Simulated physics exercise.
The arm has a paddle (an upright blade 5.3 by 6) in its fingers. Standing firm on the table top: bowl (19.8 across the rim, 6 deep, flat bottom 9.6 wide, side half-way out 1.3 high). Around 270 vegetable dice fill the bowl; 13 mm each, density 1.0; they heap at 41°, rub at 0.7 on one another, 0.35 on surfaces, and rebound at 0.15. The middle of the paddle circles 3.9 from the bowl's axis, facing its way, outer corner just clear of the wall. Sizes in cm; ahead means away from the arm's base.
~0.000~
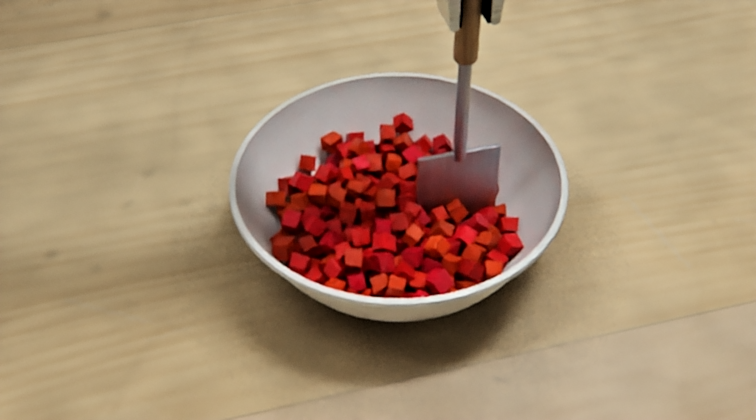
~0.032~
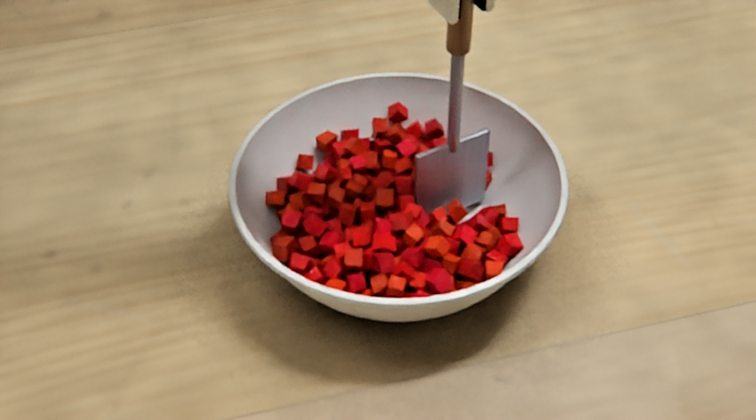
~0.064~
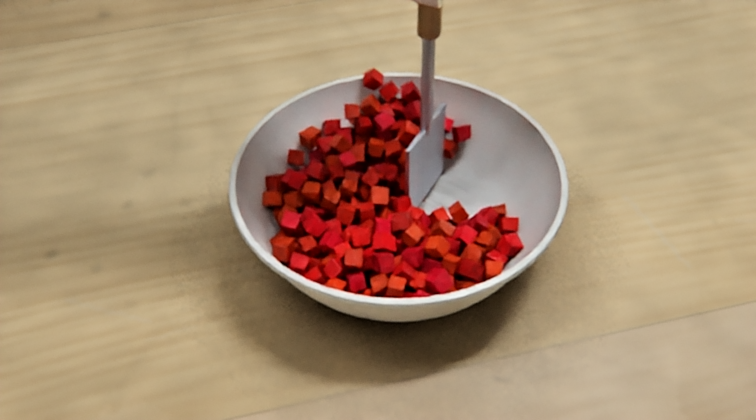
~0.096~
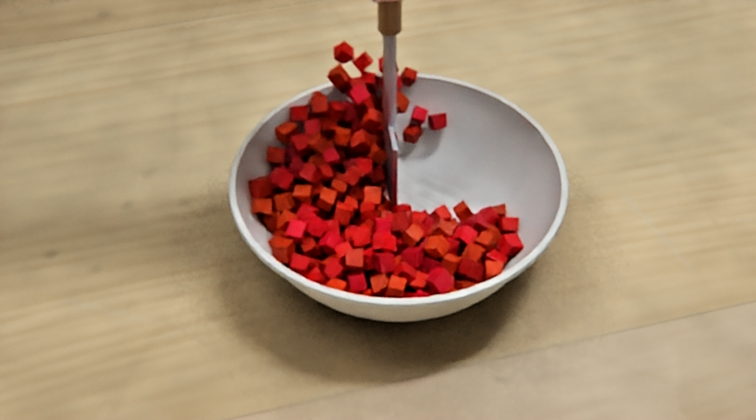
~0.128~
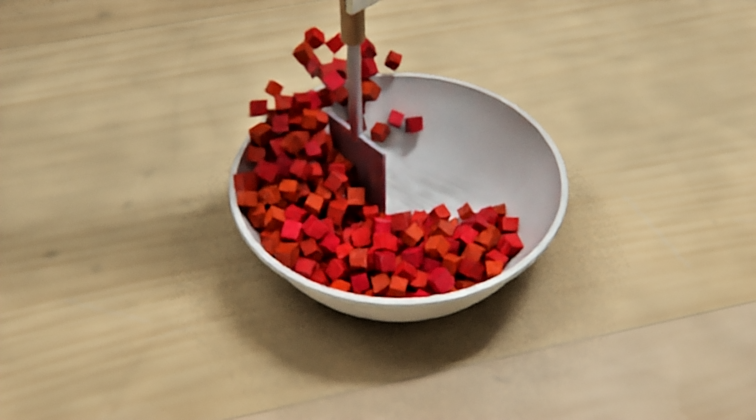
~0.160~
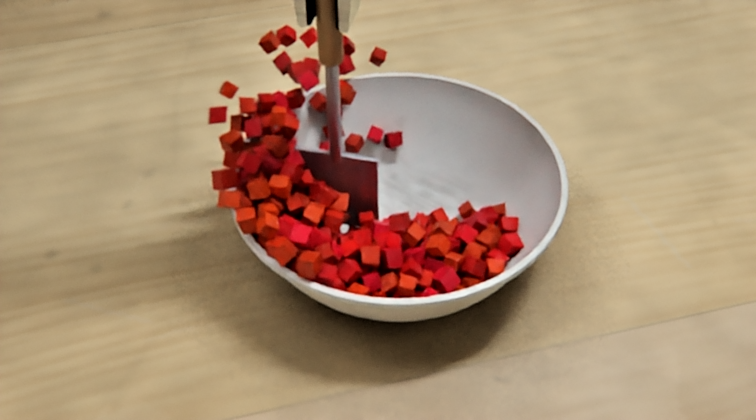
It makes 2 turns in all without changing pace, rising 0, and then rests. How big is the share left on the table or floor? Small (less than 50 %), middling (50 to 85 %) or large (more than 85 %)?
Share on the table or floor: Middling (50 to 85 %).
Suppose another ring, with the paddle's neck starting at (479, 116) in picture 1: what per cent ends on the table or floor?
About 75 per cent.
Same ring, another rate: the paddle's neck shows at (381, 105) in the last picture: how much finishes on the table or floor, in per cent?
About 45 per cent.
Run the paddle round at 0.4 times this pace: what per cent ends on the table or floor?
Some 35 per cent.
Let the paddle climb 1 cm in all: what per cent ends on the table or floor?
Some 60 per cent.
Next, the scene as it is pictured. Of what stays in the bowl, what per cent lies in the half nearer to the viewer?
About 45 per cent.
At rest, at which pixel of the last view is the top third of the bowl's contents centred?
Around (426, 162).
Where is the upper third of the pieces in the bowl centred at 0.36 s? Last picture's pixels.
Around (499, 116).
After 0.36 s, 10° round, highest piece 11 above the table; 151 in the bowl, 67 on the table or floor, 50 in flight or on the tool.
After 0.57 s, 229° round, highest piece 8 above the table; 150 on the table or floor, 104 in the bowl, 14 in flight or on the tool.
After 0.87 s, 0° round, highest piece 4 above the table; 176 on the table or floor, 92 in the bowl.
After 1.57 s, 0° round, highest piece 4 above the table; 176 on the table or floor, 92 in the bowl.
At rest, 176 on the table or floor, 92 in the bowl. That is 66 % on the table or floor.
